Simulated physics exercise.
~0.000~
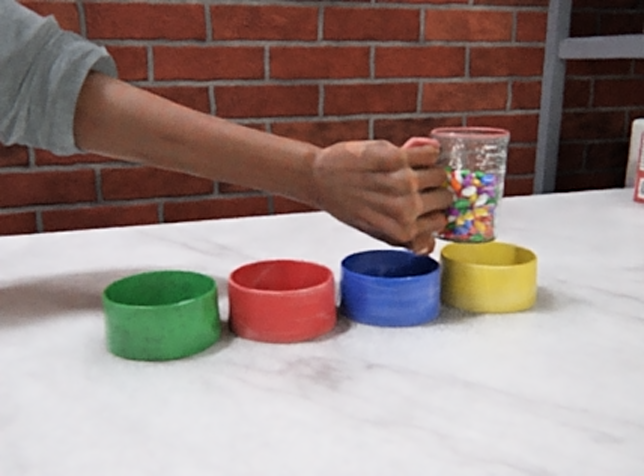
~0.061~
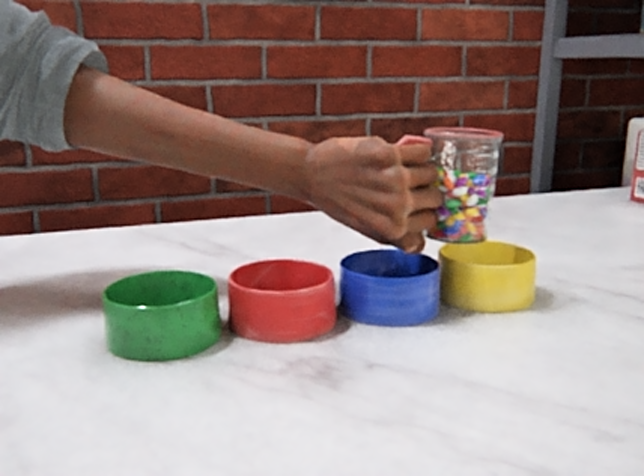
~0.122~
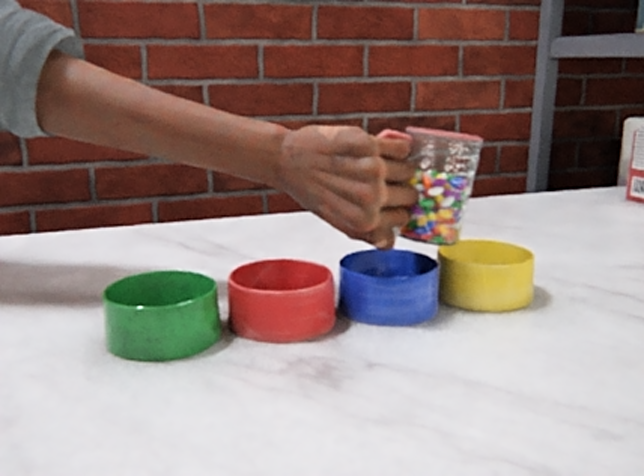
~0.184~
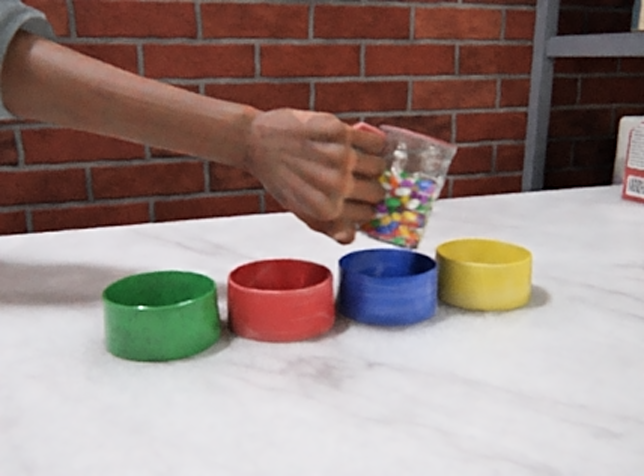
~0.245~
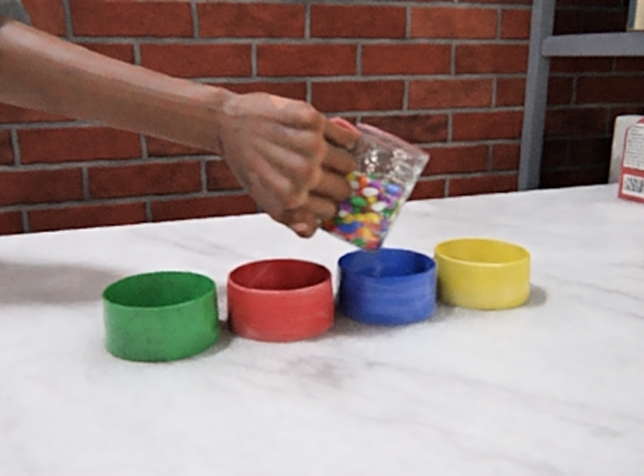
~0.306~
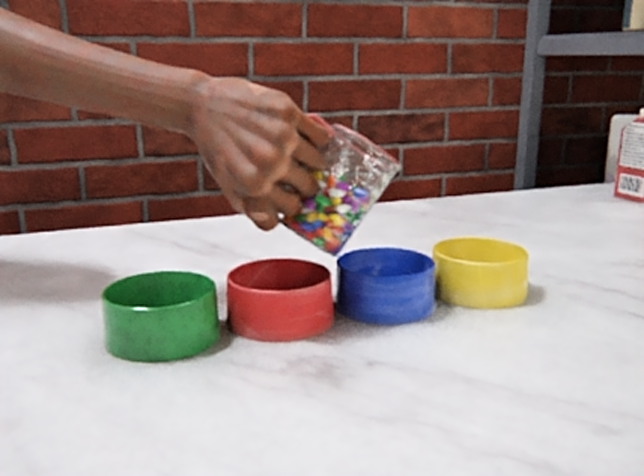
We see a hand holding a clear cup of colorful pieces above a row of green, red, blue and yellow dishes on a white surface; the hand moves the cup leftward from near the yellow dish, steadily tilting it rightward.
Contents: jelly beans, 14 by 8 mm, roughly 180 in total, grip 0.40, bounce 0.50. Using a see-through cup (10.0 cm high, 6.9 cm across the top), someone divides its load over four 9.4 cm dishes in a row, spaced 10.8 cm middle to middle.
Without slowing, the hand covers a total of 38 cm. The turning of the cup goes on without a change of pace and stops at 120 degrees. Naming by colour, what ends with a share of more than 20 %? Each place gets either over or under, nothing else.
Outcome: Red: Within a fifth, blue: Within a fifth, green: Beyond a fifth, yellow: Within a fifth, counter: Within a fifth.
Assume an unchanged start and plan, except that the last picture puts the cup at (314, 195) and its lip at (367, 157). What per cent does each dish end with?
In the end red holds 0, blue holds 0, green holds 100, yellow holds 0.
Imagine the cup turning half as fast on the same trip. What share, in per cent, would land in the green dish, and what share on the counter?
Then green would get 100 and the counter 0.
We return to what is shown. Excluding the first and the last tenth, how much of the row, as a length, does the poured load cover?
Roughly 5 centimetres.
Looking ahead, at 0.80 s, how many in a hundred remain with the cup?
I'd put it at roughly 100 per cent.
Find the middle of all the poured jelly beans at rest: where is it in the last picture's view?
Estimated resting centre: Around (154, 316).
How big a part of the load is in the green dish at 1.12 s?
About 60 percent.
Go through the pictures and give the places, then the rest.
Cup at (467, 185), tilt 0 degrees, lip at (502, 132), moved 0.0 cm; middle of the pieces at (465, 204); yellow dish at (488, 253); blue dish at (390, 264); red dish at (281, 275); green dish at (161, 288), in the first frame.
Cup at (459, 185), tilt 2 degrees, lip at (495, 133), moved 0.8 cm; middle of the pieces at (456, 204), in the second frame.
Cup at (435, 186), tilt 9 degrees, lip at (476, 138), moved 3.3 cm; middle of the pieces at (430, 206), in the third frame.
Cup at (403, 188), tilt 18 degrees, lip at (449, 147), moved 6.6 cm; middle of the pieces at (396, 208), in the fourth frame.
Cup at (370, 191), tilt 26 degrees, lip at (422, 156), moved 9.8 cm; middle of the pieces at (361, 209), in the fifth frame.
Cup at (337, 193), tilt 35 degrees, lip at (394, 166), moved 13.1 cm; middle of the pieces at (325, 211); yellow dish at (480, 250); blue dish at (385, 262); red dish at (279, 274); green dish at (160, 289). Its pace works out near 140 degrees a second; the hand travels 53 cm a second, in the sixth frame.
After 0.60 s, tilt 77 degrees; cup holds 100 %.
Then, at 0.80 s, tilt 105 degrees; cup holds 100 %.
Then, at 1.12 s, tilt 120 degrees; cup holds 40 %, green 60 %.
In the end, at 1.8 s, red 0 %, blue 0 %, green 100 %, yellow 0 %, counter 0 %.
